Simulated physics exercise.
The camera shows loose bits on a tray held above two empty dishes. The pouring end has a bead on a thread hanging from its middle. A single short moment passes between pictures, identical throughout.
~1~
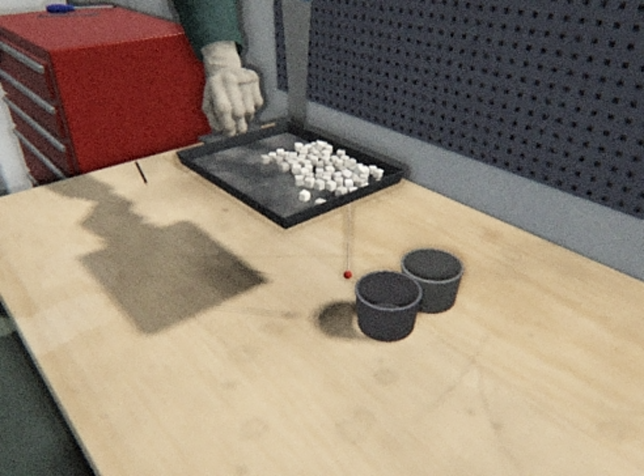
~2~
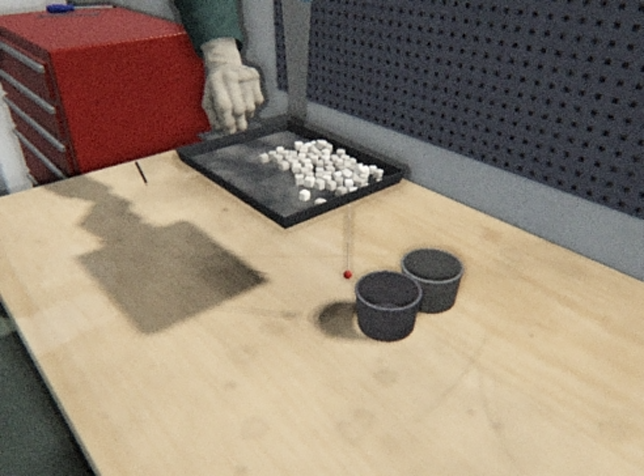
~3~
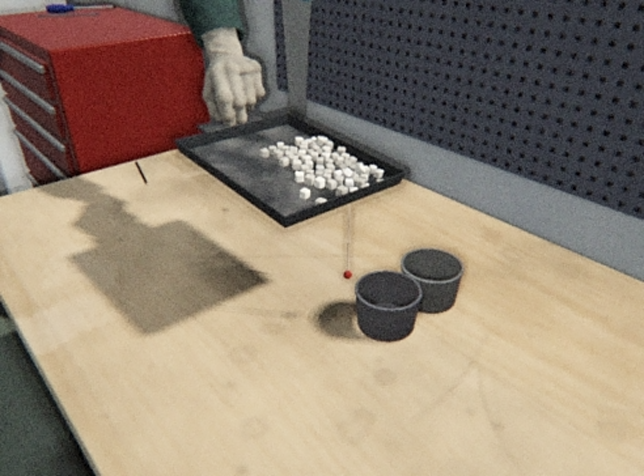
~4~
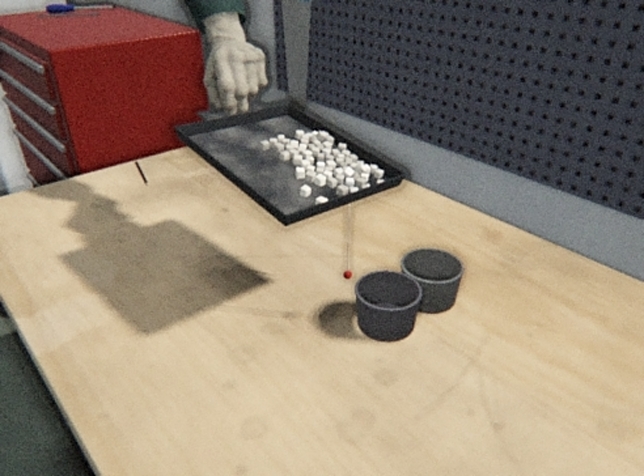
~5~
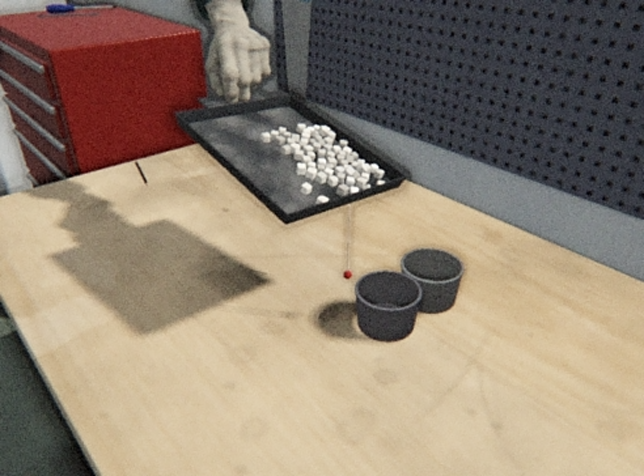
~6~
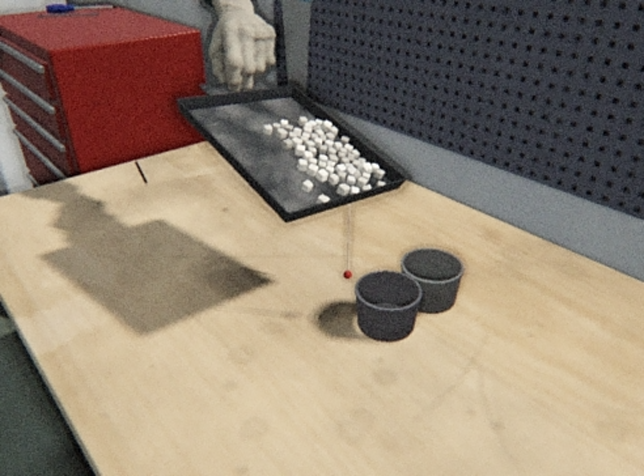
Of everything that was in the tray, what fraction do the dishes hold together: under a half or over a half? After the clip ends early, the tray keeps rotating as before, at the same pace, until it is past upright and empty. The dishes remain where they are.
Watching it, the dishes hang on to most of it.
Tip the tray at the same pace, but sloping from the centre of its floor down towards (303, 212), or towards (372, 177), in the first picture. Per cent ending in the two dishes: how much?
Case one 0 %; case two 30 %.
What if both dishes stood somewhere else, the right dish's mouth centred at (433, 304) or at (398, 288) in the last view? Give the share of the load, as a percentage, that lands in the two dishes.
20 and 40 in a hundred.
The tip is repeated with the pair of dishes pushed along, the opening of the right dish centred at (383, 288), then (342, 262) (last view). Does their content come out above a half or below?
At place one the minor share; at place two the minor share.
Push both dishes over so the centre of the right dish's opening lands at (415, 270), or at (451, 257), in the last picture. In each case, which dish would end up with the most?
Well, first the one further right, then the one further left.
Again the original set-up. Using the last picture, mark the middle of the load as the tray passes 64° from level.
Somewhere about (366, 163).
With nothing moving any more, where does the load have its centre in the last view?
Once it all stops, the middle lies near (420, 301).
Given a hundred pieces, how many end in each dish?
Left 30 per cent, right 30 per cent.
Shortly afterwards, tray tipped steeply; the whole lot on the tray.
Next, tray tipped past a quarter turn; all but a few on the tray; only a few in the left dish; only a few in the air.
Some moments later, tray tipped past a quarter turn; near a third in the left dish; near a third in the right dish; near a third outside both.
In the end, tray tipped past a quarter turn; near a third in the left dish; near a third in the right dish; near a third outside both.
